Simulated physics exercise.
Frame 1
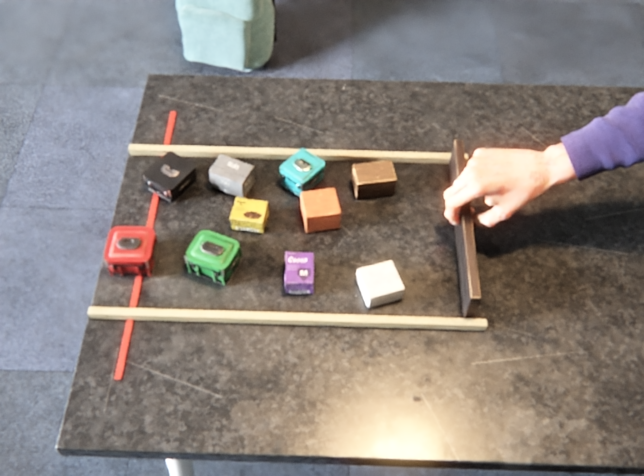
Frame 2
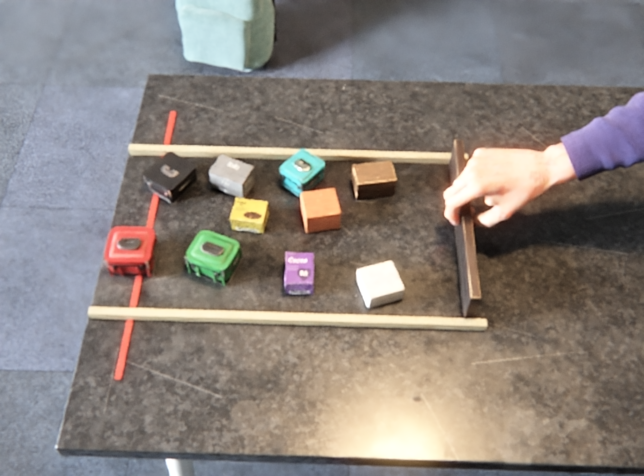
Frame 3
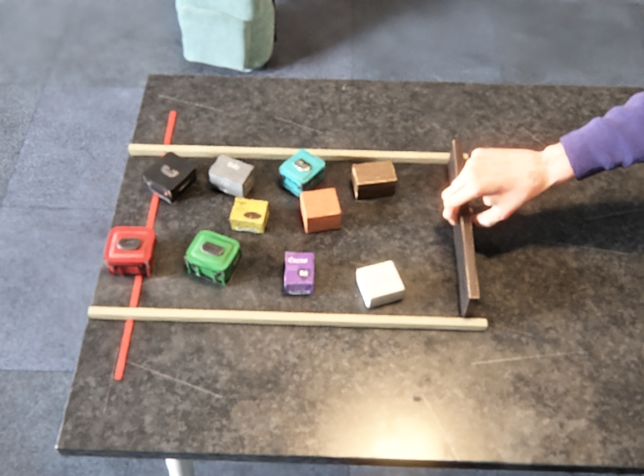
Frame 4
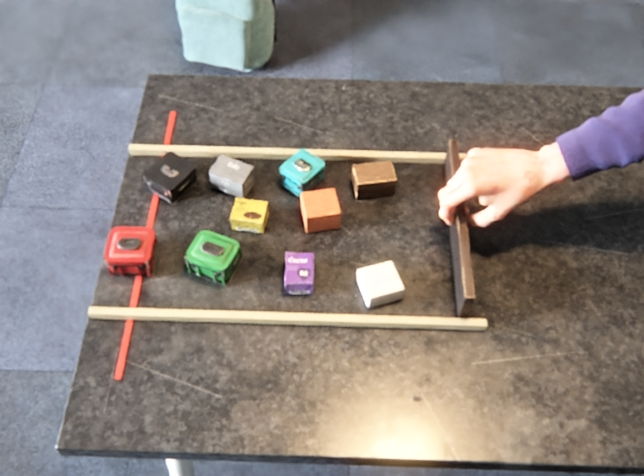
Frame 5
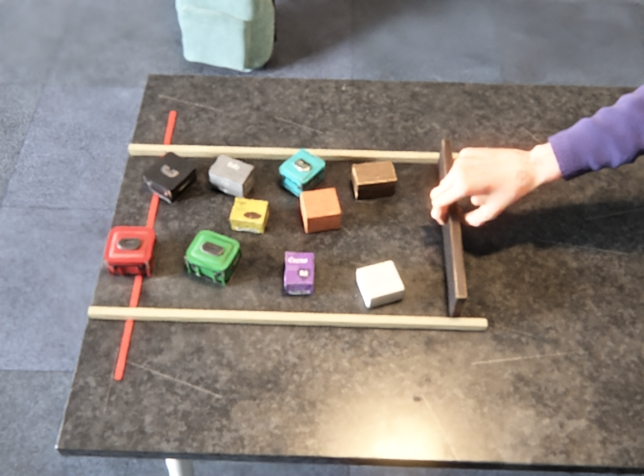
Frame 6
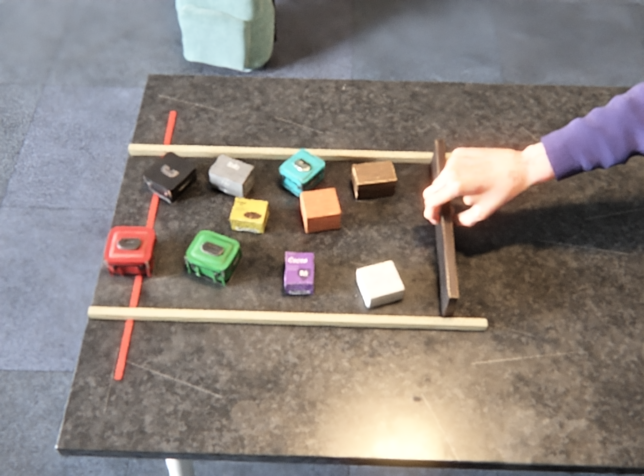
A dark board, gripped by a hand in a purple sleeve, stands still at first at the right end of two pale rails on a speckled table. The hand then slides it a short way left between the rails, toward scattered small boxes and blocks, which stay where they are, untouched.
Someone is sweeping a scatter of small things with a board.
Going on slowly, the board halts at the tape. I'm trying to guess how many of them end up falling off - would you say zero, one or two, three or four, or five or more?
I would say five or more.
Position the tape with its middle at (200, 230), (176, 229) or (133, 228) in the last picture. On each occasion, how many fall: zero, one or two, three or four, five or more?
In order: Three to four, three or four, at least five.
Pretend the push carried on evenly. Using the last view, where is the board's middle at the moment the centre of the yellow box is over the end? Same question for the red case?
(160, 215) and (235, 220), more or less.
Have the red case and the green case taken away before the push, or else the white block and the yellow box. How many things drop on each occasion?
You'd count 5 the first time and 5 the second time.
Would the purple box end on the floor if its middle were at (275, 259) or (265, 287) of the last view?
Well, the purple box stays aboard in the first case and is gone in the second.
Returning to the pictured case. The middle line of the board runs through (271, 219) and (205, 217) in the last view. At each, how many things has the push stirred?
Up to then 9, and up to the other point 10.
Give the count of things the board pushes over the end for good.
I count 7 in all.
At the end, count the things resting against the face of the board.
The number is 3.
Soon after, none off yet; red case at rest near (132, 252); black case at rest near (172, 178); green case at rest near (214, 257).
In the end, the number that fall off is five or more; gone, purple box, turquoise case, yellow box, grey box, green case, black case and red case.
